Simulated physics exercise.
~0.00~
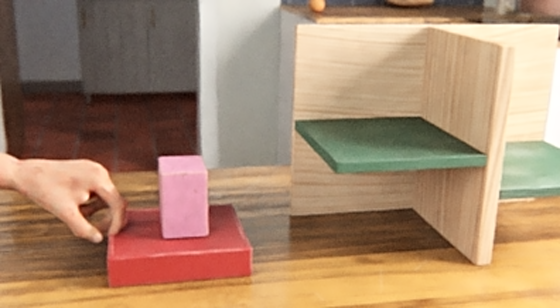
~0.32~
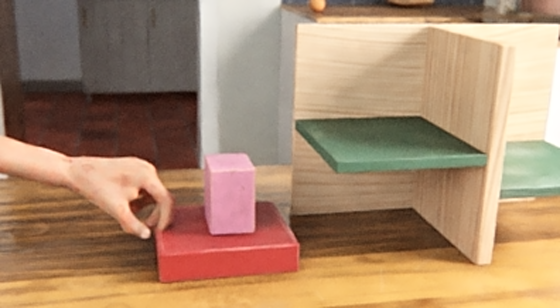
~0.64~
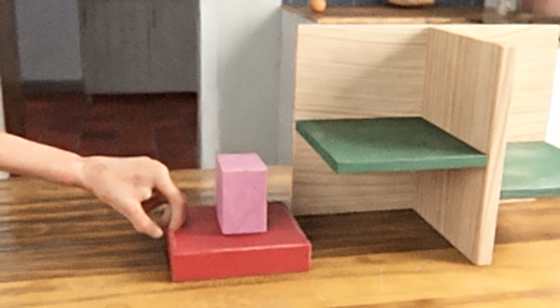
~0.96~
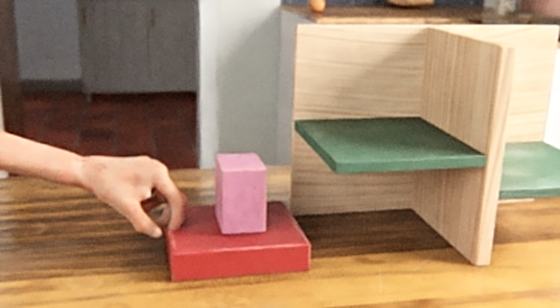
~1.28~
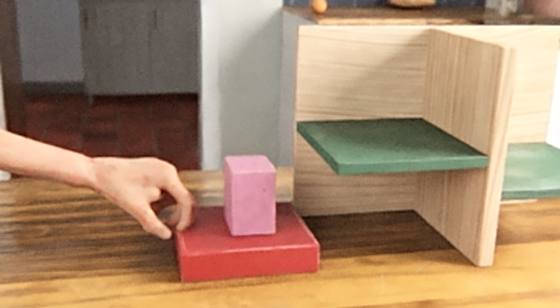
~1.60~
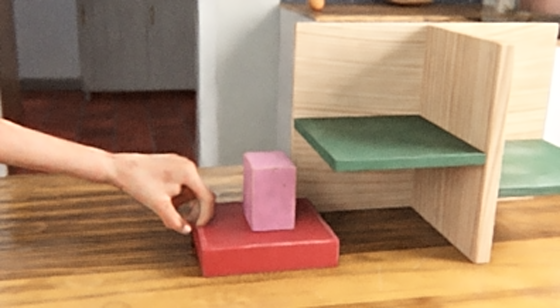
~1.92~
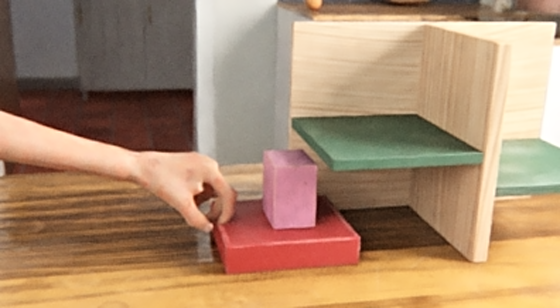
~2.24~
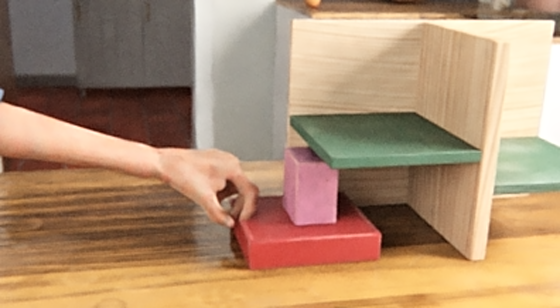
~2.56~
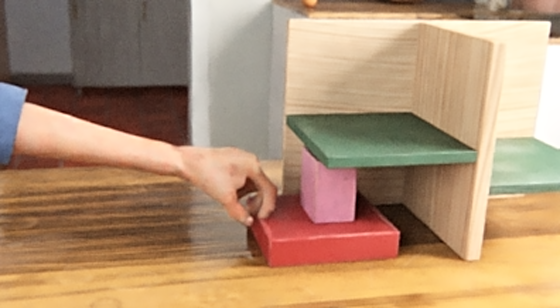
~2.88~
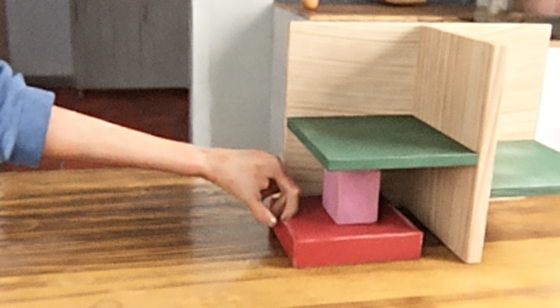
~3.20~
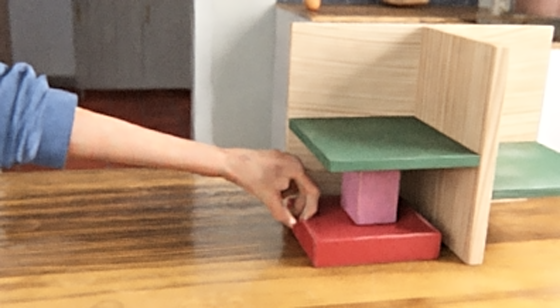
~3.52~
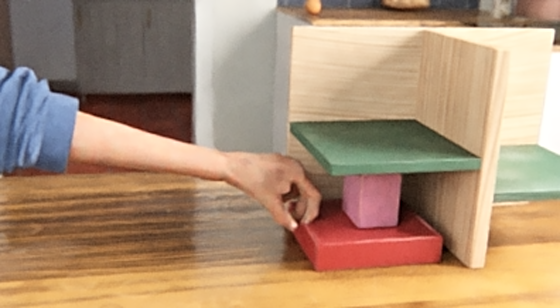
On a wooden table, a hand pushed a red tray with a pink block standing on it to the right, pausing briefly along the way, until the block slid upright beneath a green shelf without knocking it and stopped there.
